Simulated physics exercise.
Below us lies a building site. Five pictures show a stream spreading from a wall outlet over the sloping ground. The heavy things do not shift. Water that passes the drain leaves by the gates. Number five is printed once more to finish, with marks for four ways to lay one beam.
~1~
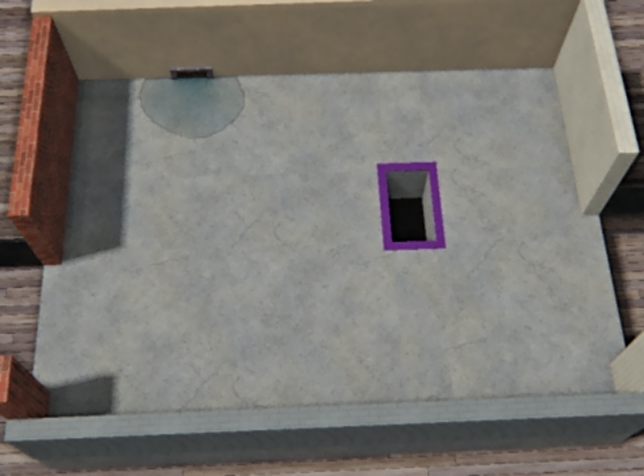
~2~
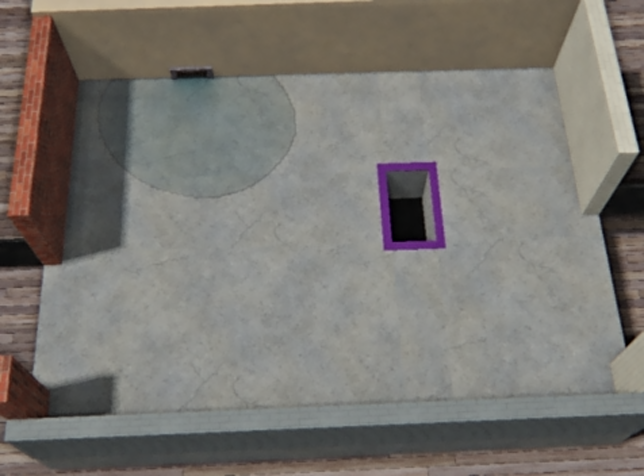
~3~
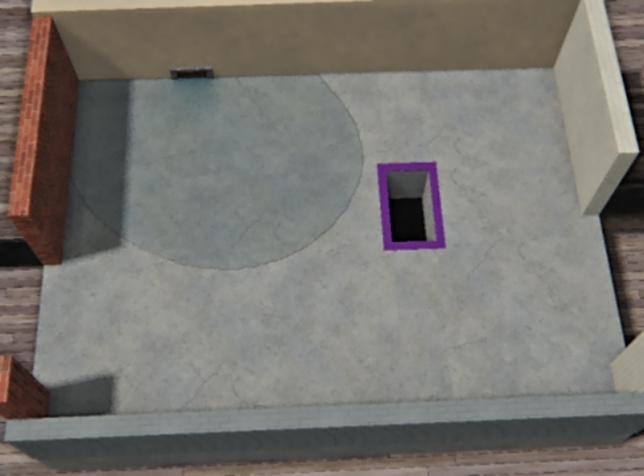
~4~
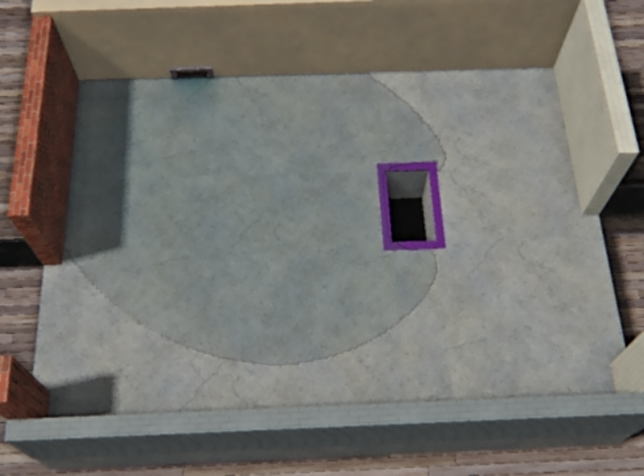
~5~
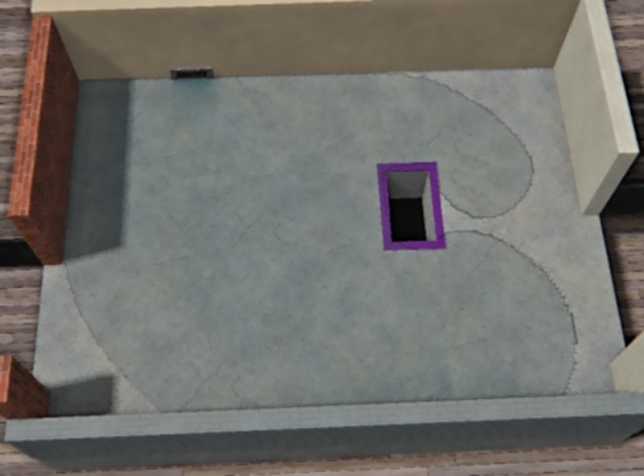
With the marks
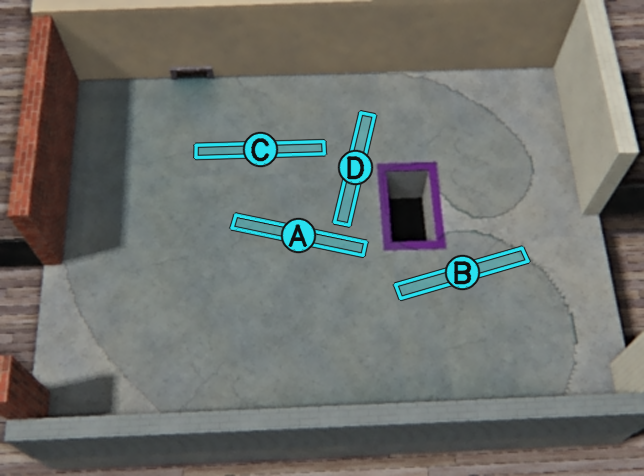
A grey walled floor lay seen from above as water spread from a small opening at the back wall, widened across the ground, reached the purple-edged pit, and curved around both sides of it.
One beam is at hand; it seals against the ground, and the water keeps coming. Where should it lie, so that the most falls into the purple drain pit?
A is best.
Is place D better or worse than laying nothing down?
It is worse.
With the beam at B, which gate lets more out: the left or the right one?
The right gate.
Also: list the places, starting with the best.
The order is A, B, C, D.
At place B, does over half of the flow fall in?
No, it does not.
In cyan, A from (233, 221) to (364, 248); B from (398, 291) to (524, 254); C from (196, 151) to (324, 147); D from (341, 223) to (367, 114).
If A is chosen, about 40 % of the stream goes into the purple drain pit, about 60 % out by the gates.
If B is chosen, about 25 % of the stream goes into the purple drain pit, about 75 % out by the gates.
If C is chosen, about 11 % of the stream goes into the purple drain pit, about 89 % out by the gates.
If D is chosen, about 2 % of the stream goes into the purple drain pit, about 98 % out by the gates.
